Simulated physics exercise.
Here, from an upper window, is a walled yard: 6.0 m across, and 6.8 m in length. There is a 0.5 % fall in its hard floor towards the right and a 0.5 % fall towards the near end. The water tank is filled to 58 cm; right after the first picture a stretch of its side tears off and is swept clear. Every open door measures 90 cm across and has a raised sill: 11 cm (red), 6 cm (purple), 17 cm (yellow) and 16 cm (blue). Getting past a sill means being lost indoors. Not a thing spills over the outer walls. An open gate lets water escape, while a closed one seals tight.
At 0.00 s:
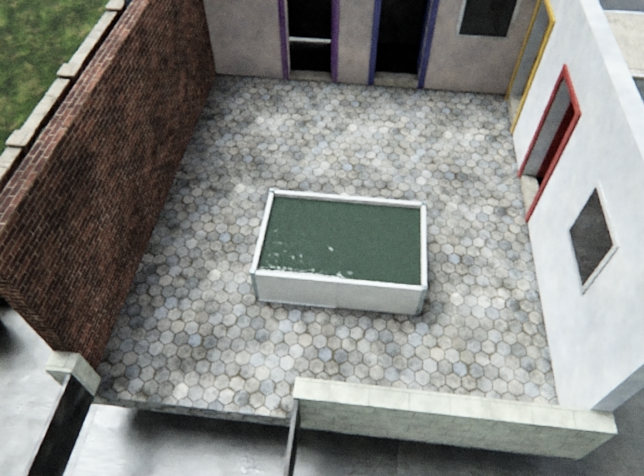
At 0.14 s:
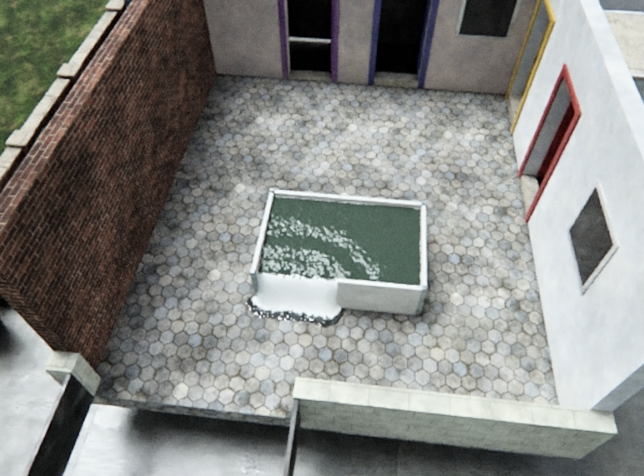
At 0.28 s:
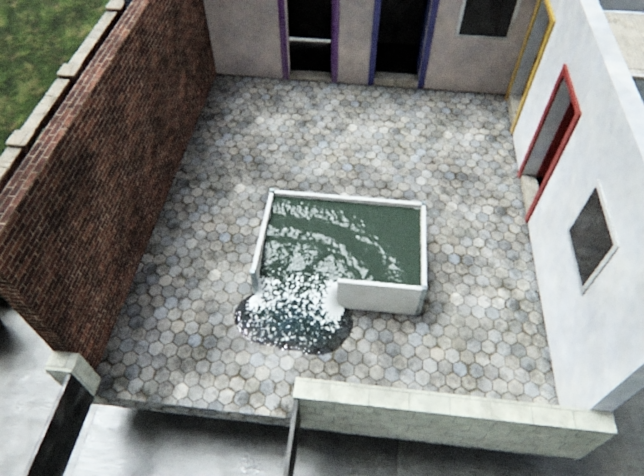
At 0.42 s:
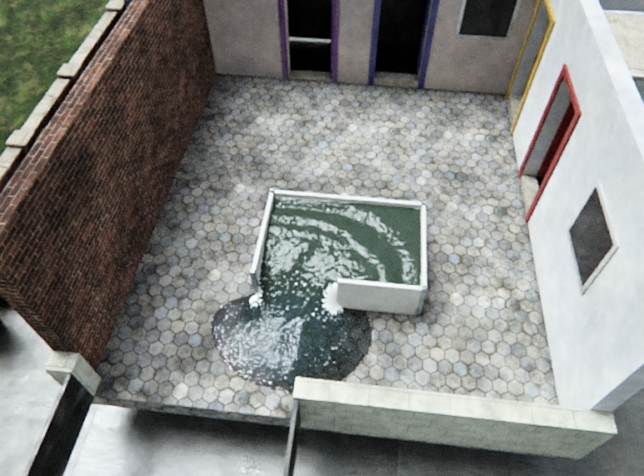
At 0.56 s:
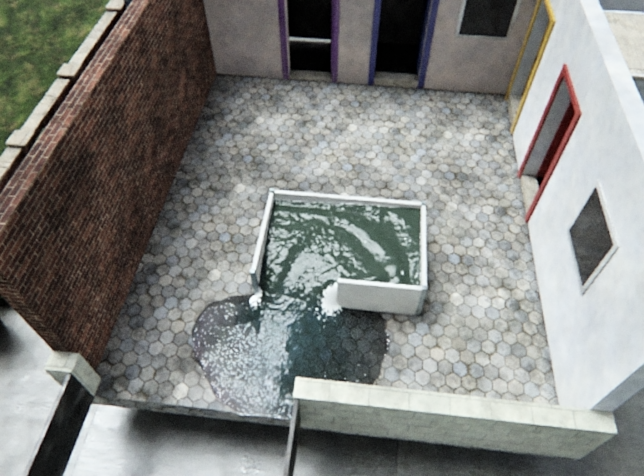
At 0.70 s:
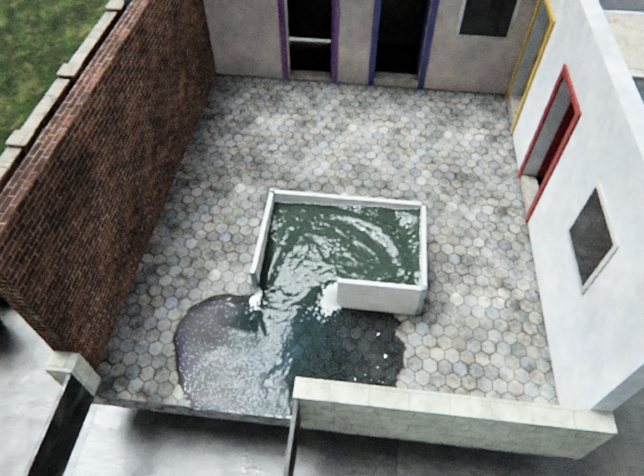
In a walled yard seen from above, a white tank of still green water broke open along its near side, and water poured through the gap, spreading in a widening dark pool across the paving.
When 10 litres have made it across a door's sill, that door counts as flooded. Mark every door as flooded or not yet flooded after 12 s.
After that time, red door: Not yet flooded; purple door: Not yet flooded; yellow door: Not yet flooded; blue door: Not yet flooded.
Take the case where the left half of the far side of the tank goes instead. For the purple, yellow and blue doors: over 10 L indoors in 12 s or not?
So purple tops it, yellow stays lower, blue stays lower.
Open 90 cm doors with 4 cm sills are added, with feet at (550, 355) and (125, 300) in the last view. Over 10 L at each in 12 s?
Exceeded, within it.
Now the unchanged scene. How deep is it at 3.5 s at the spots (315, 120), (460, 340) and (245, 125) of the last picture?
Reading - approx. 0 / 2 / 0 cm.
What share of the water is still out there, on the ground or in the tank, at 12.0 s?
That would be close to 34 per cent.
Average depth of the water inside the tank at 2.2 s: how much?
29 cm.
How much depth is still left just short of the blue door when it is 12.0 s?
Some 1.5 cm.
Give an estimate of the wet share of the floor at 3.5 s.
Around 25 per cent wet.
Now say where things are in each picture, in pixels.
Still water, 58 cm deep, in the water tank at (342, 240), in the first picture.
Water pours out at (298, 293) and has run 0.6 m, to (255, 304); typically 5 cm deep outside, 58 cm at the water tank's back, in the second picture.
Water pours out at (298, 294) and has run 0.9 m, to (330, 346); typically 9 cm deep outside, 58 cm at the water tank's back, in the third picture.
Water pours out at (298, 294) and has run 1.3 m, to a hidden place; typically 7 cm deep outside, 55 cm at the water tank's back, in the fourth picture.
The front is at a hidden place, 1.7 m from the gap at (298, 294); 3.0 m2 of floor is under water; 50 cm left at the back of the water tank, in the fifth picture.
Water pours out at (298, 294) and has run 2.0 m, to a hidden place; typically 6 cm deep outside, 49 cm at the water tank's back, in the sixth picture.
After 1.4 s water covers 10 % of the floor and is deepest (30 cm) near (314, 401); red door not reached, purple door not reached, yellow door not reached, blue door not reached.
After 2.2 s water covers 20 % of the floor and is deepest (24 cm) near (314, 401); red door not reached, purple door not reached, yellow door not reached, blue door not reached.
After 3.5 s water covers 25 % of the floor and is deepest (18 cm) near (314, 401); red door not reached, purple door not reached, yellow door not reached, blue door not reached.
After 7.0 s water covers 40 % of the floor and is deepest (9 cm) near (314, 401); red door 2 cm at the sill, 0 L in, purple door not reached, yellow door 1 cm at the sill, 0 L in, blue door not reached.
After 12.0 s water covers 45 % of the floor and is deepest (4 cm) near (300, 400); red door 3 cm at the sill, 0 L in, purple door not reached, yellow door 3 cm at the sill, 0 L in, blue door 2 cm at the sill, 0 L in.
